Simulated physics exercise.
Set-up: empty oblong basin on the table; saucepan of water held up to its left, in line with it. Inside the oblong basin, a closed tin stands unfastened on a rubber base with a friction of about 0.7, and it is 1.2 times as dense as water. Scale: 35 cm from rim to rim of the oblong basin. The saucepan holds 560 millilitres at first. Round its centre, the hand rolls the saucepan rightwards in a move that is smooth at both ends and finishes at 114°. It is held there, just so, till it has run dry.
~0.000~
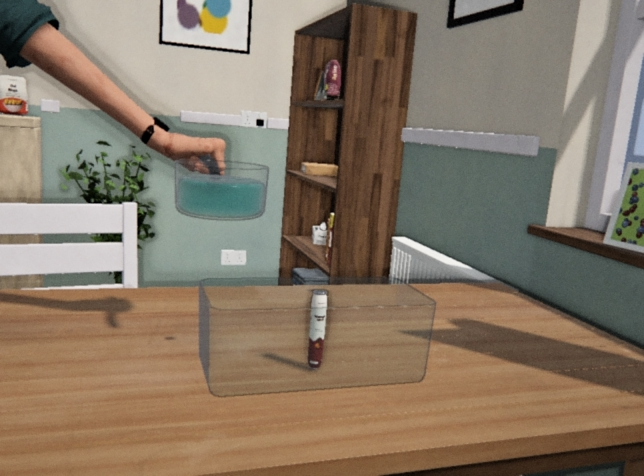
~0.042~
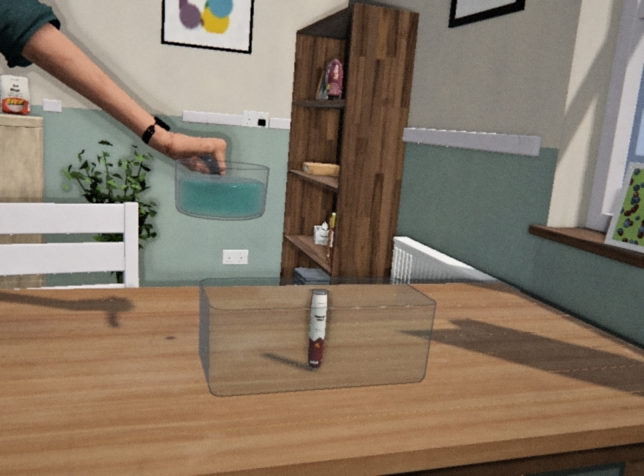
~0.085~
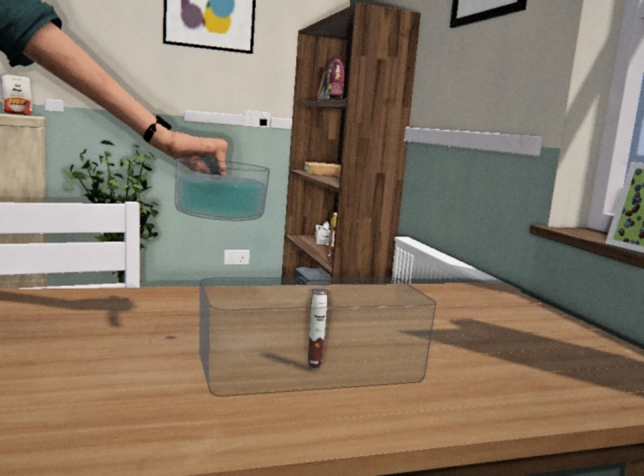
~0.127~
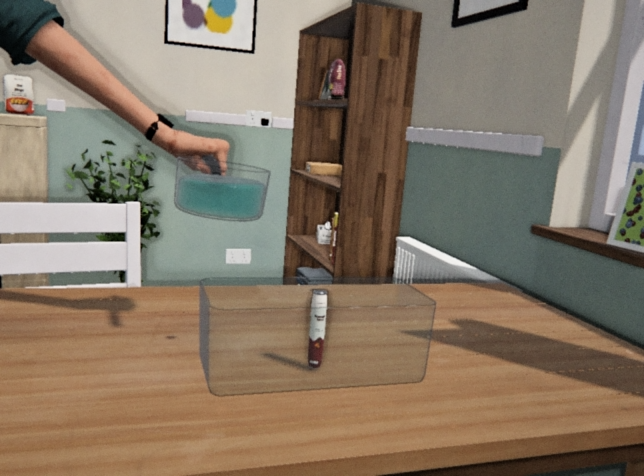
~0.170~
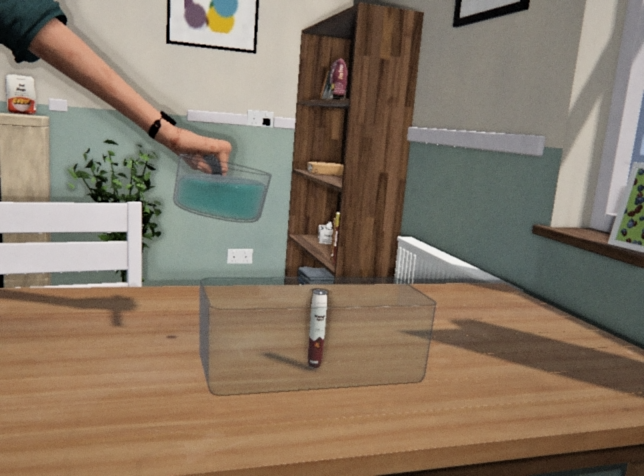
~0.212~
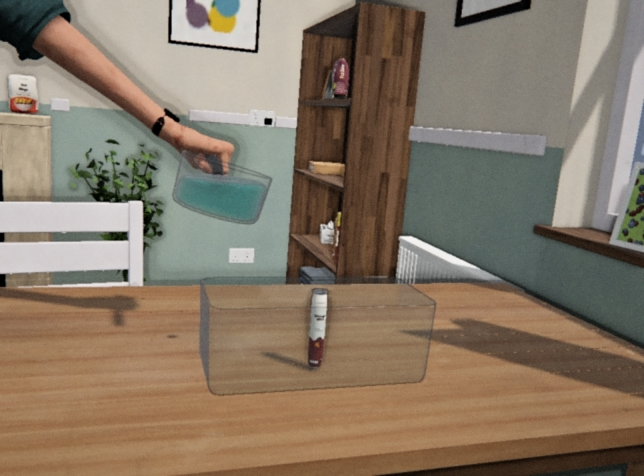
In a dining room with cream and green walls, a wooden table is seen from just above its top, with a white chair, a plant and a brown corner shelf behind. An empty, clear oblong basin surrounds a small upright red-and-white container, while a hand holds a see-through pan of blue-green water above left. The pan slowly tilts rightward as the view drifts very slightly.
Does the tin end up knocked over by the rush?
No. Most likely it will not capsize.
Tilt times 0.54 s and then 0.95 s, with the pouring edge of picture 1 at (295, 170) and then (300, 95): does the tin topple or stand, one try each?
First it tips over; then it tips over.
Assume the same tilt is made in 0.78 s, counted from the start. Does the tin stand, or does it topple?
The tin would stay balanced.
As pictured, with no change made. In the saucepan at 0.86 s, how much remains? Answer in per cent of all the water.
Roughly 6 percent remains.
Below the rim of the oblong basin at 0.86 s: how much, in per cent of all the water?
Looks like about 82 % of the whole amount.
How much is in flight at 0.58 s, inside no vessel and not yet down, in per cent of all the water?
About 38 per cent.
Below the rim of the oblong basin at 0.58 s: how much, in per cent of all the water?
Close to 8 in a hundred.
After 0.58 s the tilt is 77° and 53 per cent is still to pour; the tin stands where it began.
After 0.86 s the tilt is 111° and 6 per cent is still to pour; the tin stands 1 cm from where it began.
After 1.14 s the tilt is 114° and 0 per cent is still to pour; the tin stands where it began.
After 1.45 s the tilt is 114° and 0 per cent is still to pour; the tin stands 1 cm from where it began.
In the end the tin stands where it began.
